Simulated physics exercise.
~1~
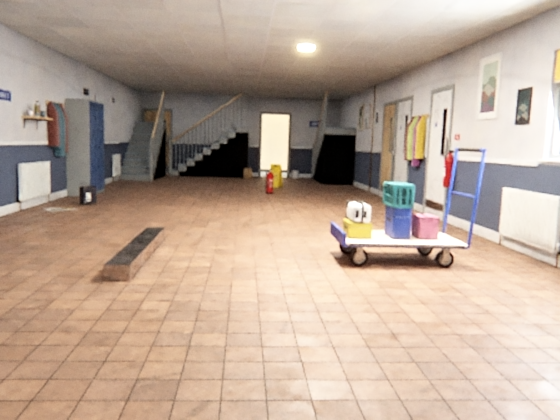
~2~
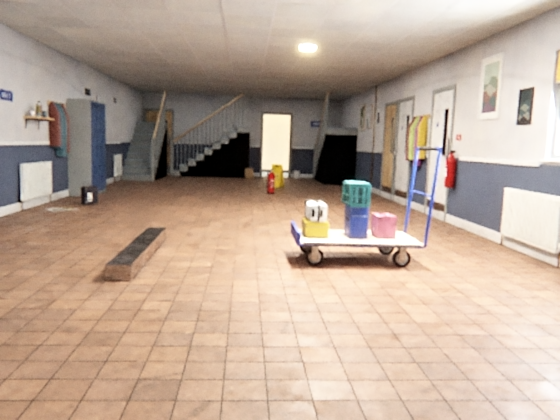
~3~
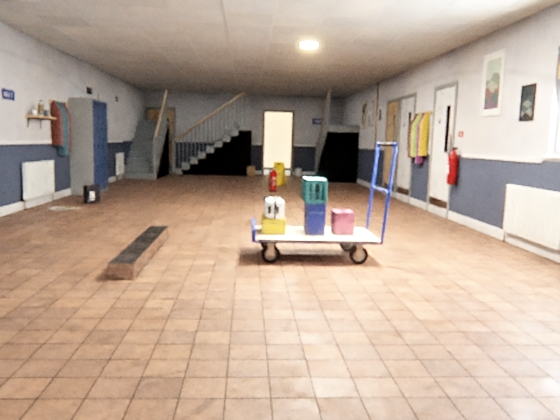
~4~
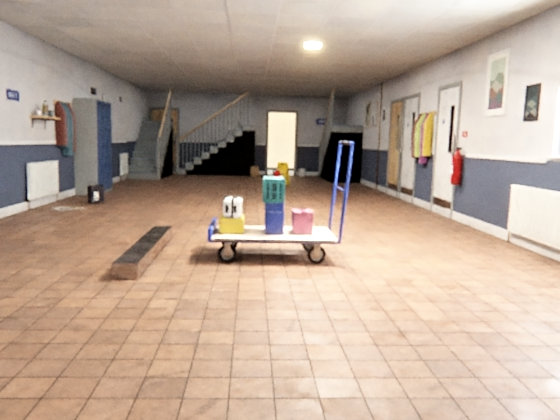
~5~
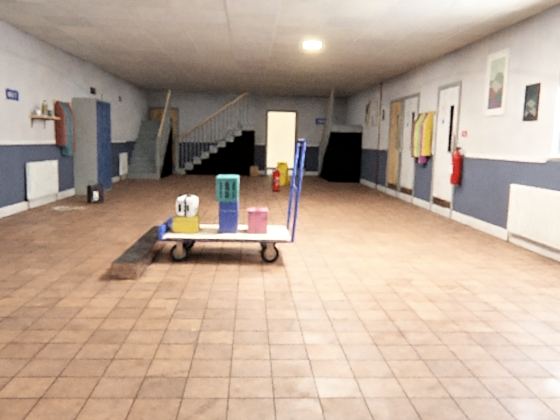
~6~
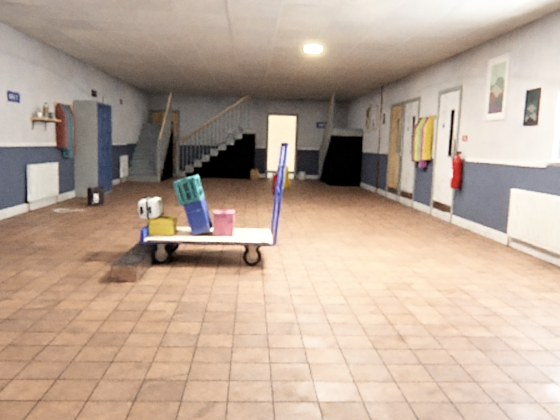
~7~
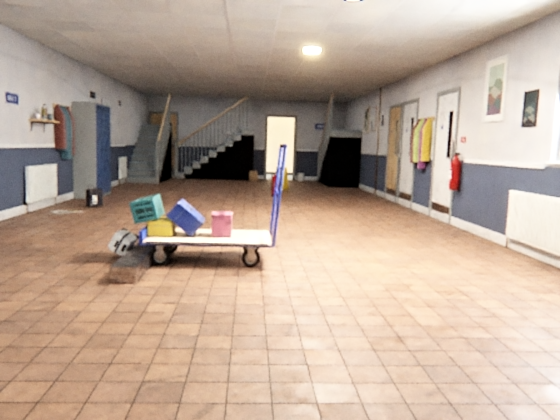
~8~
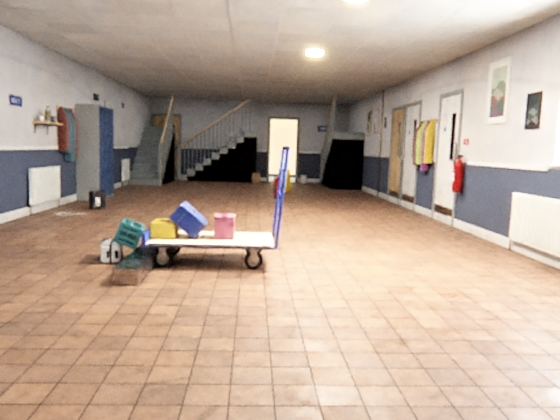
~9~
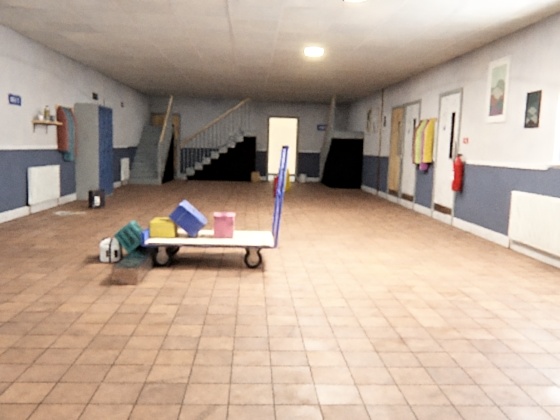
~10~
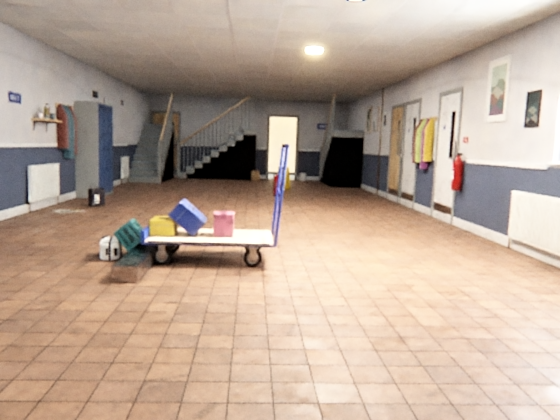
We see a flat cart carrying crates and boxes roll left across a tiled hall and stop abruptly at a low beam. The teal crate and white case topple off the left end, while the blue box tips over and stays aboard with the yellow and pink ones.
